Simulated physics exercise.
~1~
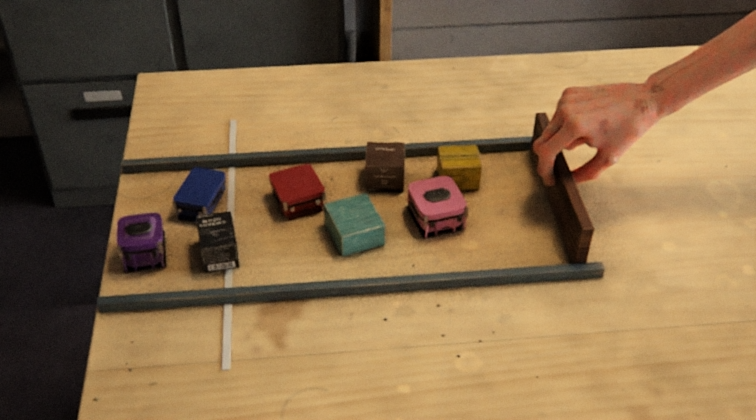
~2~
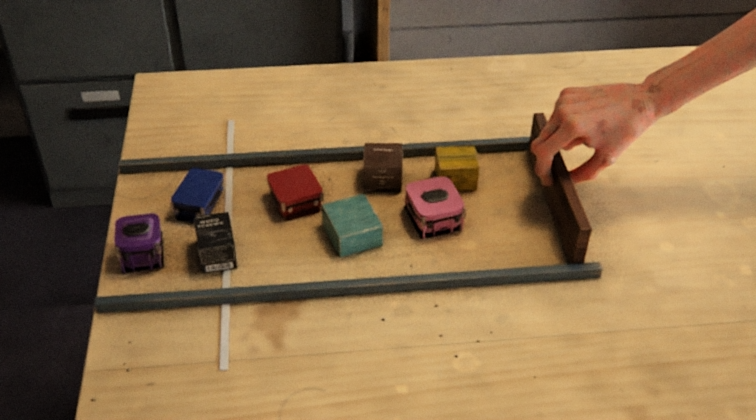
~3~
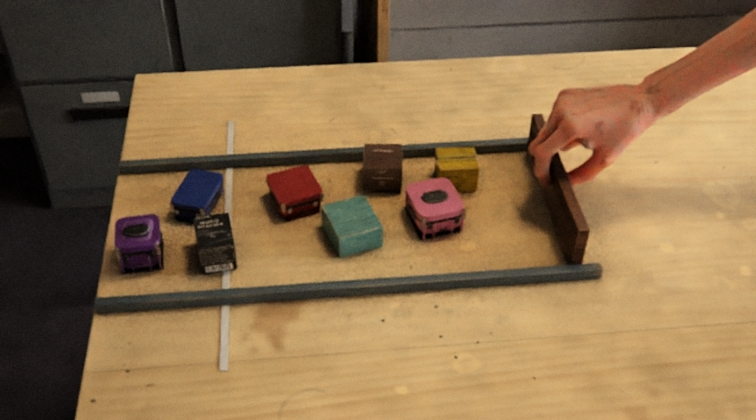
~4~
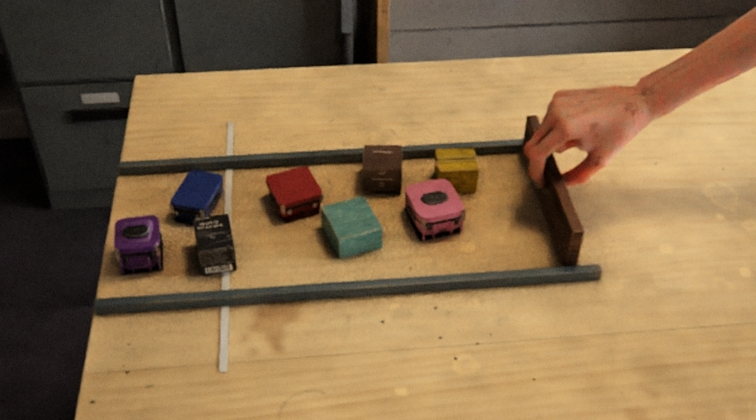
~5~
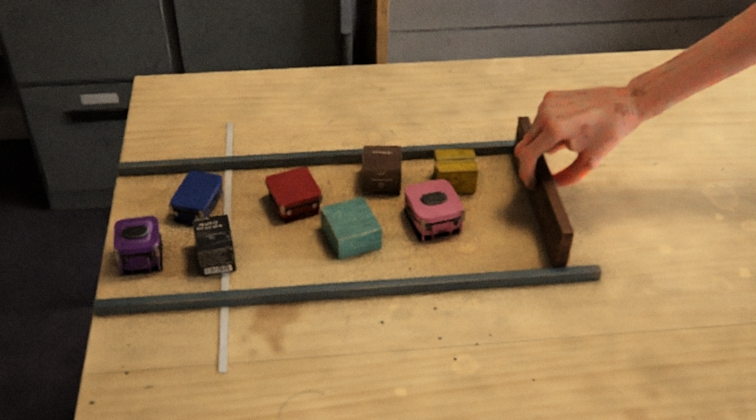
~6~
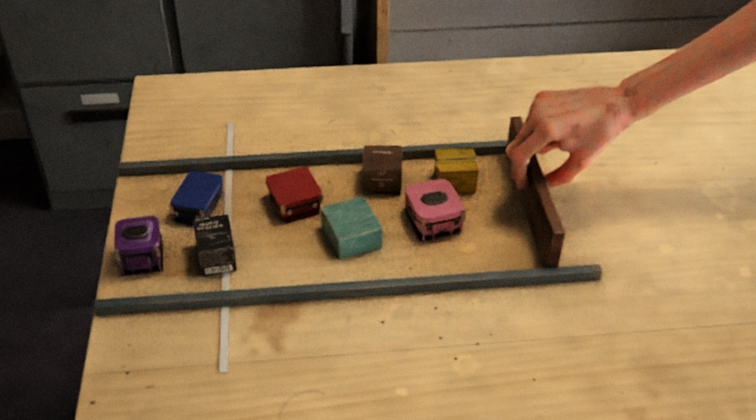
A dark wooden board, held by a hand, slid a short way left between two rails toward a scatter of small colourful boxes and cases, which stayed where they were on the table.
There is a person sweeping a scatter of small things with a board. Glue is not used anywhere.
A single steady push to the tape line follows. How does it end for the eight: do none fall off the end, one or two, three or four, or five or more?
Lost: A pair at most, not none.
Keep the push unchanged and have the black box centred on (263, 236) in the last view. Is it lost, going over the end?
It is still up.
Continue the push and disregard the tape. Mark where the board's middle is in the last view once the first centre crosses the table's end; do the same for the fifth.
For the first, roughly (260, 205); for the next, roughly (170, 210).
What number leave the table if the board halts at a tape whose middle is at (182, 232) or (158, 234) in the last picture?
Result, try by try: 3, 5.
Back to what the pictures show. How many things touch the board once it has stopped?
The answer is 2.
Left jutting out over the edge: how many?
It's 2.
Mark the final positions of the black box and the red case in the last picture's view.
In the last picture the black box sits around (112, 265) and the red case around (156, 209).
Soon after, none off yet; purple case at rest near (139, 245); blue case at rest near (198, 198); black box at rest near (215, 245).
After that, none off yet; purple case at rest near (139, 245); blue case displaced a little near (183, 197); black box moving near (207, 247).
In the end, the number that fall off is one or two; gone, purple case.
